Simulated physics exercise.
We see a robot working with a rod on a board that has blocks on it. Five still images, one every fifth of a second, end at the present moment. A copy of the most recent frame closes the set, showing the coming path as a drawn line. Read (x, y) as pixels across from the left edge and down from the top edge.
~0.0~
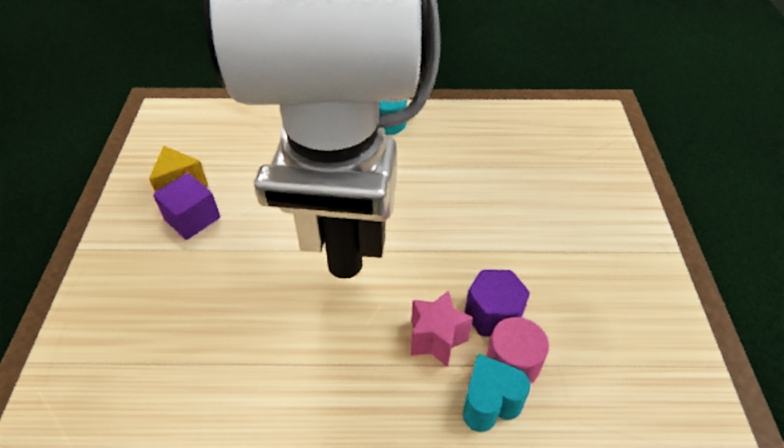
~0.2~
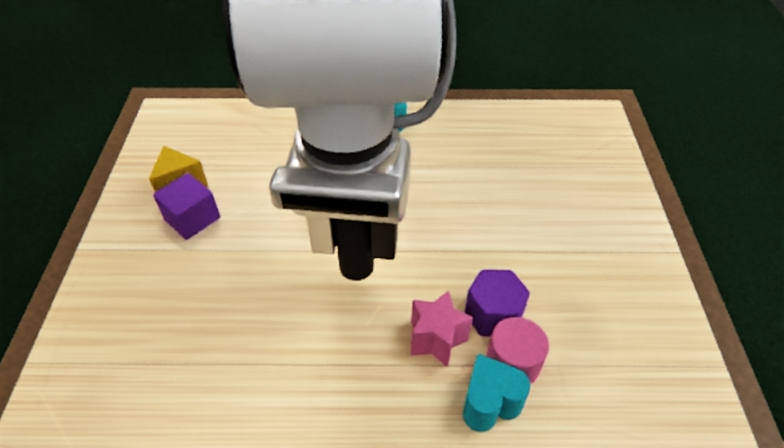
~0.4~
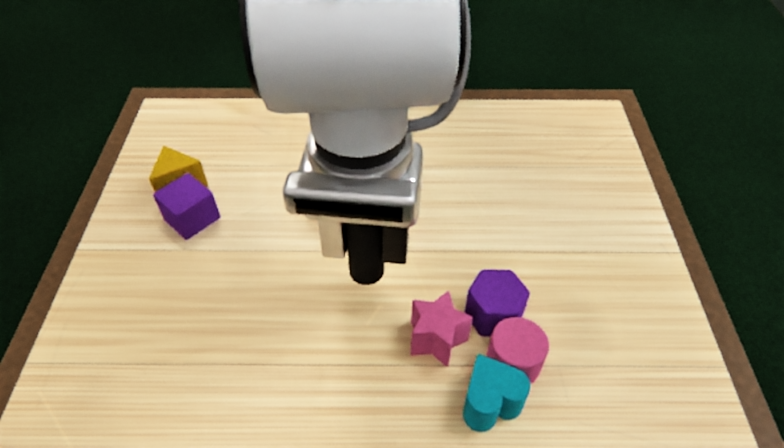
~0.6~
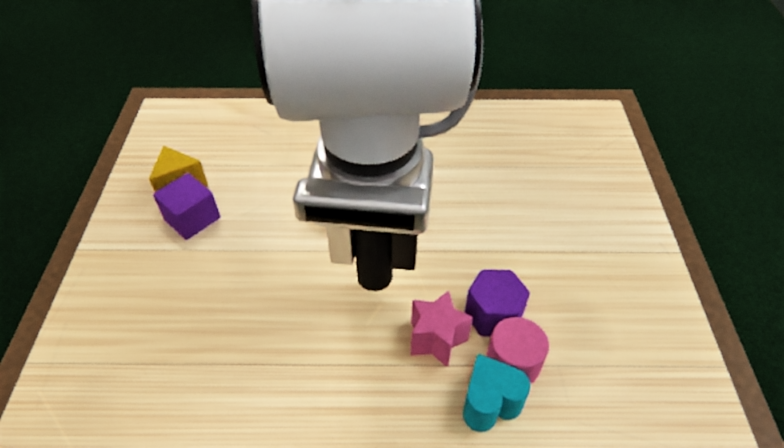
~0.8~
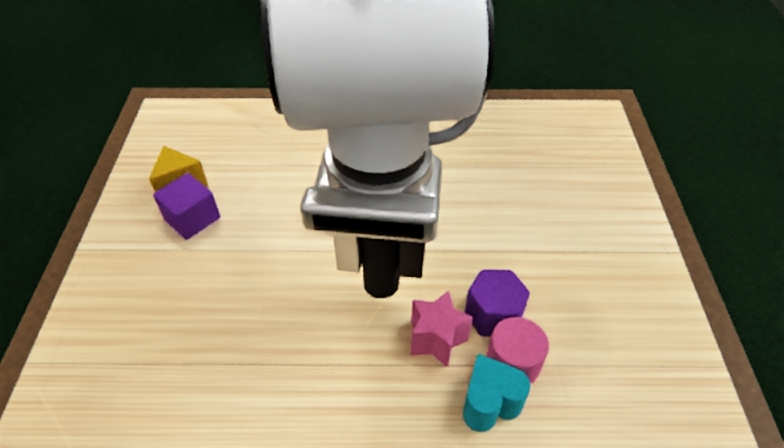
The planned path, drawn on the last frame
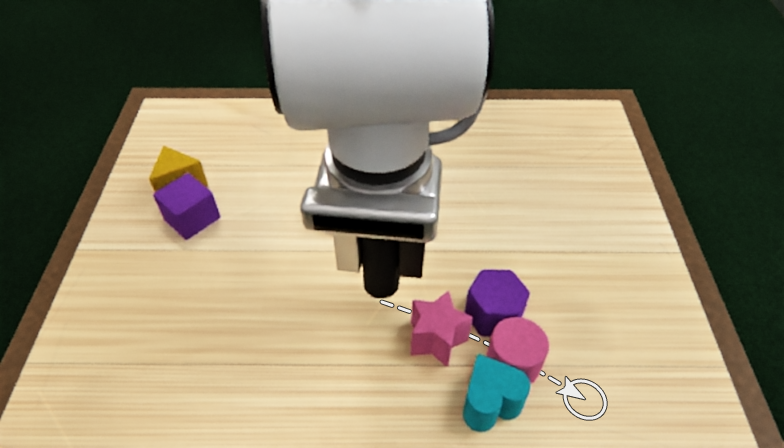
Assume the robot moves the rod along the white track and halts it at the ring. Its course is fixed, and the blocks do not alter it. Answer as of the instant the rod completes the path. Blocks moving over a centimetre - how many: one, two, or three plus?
Here I'd predict at least three blocks moving more than 1 cm.
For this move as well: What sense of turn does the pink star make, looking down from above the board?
My answer: Clockwise.
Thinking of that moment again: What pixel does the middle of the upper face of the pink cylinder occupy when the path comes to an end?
At (632, 423).
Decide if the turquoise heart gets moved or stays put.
The block in question is displaced by the end.
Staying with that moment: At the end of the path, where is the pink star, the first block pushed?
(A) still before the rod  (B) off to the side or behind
The answer is B.
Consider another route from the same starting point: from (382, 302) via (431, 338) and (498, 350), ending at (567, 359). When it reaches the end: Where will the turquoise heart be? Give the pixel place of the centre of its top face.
In the picture, it is at (534, 412).
The line goes from (382, 302) via (448, 326) and (515, 358), ending at (585, 399).
What follows on the original path. One third of the way, rod (450, 309); pink star (460, 338).
Two thirds of the way, rod (520, 341); pink star (474, 353), turned 60° clockwise; turquoise heart (500, 406), turned 20° anticlockwise; purple hexagon (518, 289), turned 30° anticlockwise; pink cylinder (563, 367).
At the end, rod (594, 384); pink star (474, 353), turned 60° clockwise; turquoise heart (500, 406), turned 20° anticlockwise; purple hexagon (518, 289), turned 30° anticlockwise; pink cylinder (632, 423).
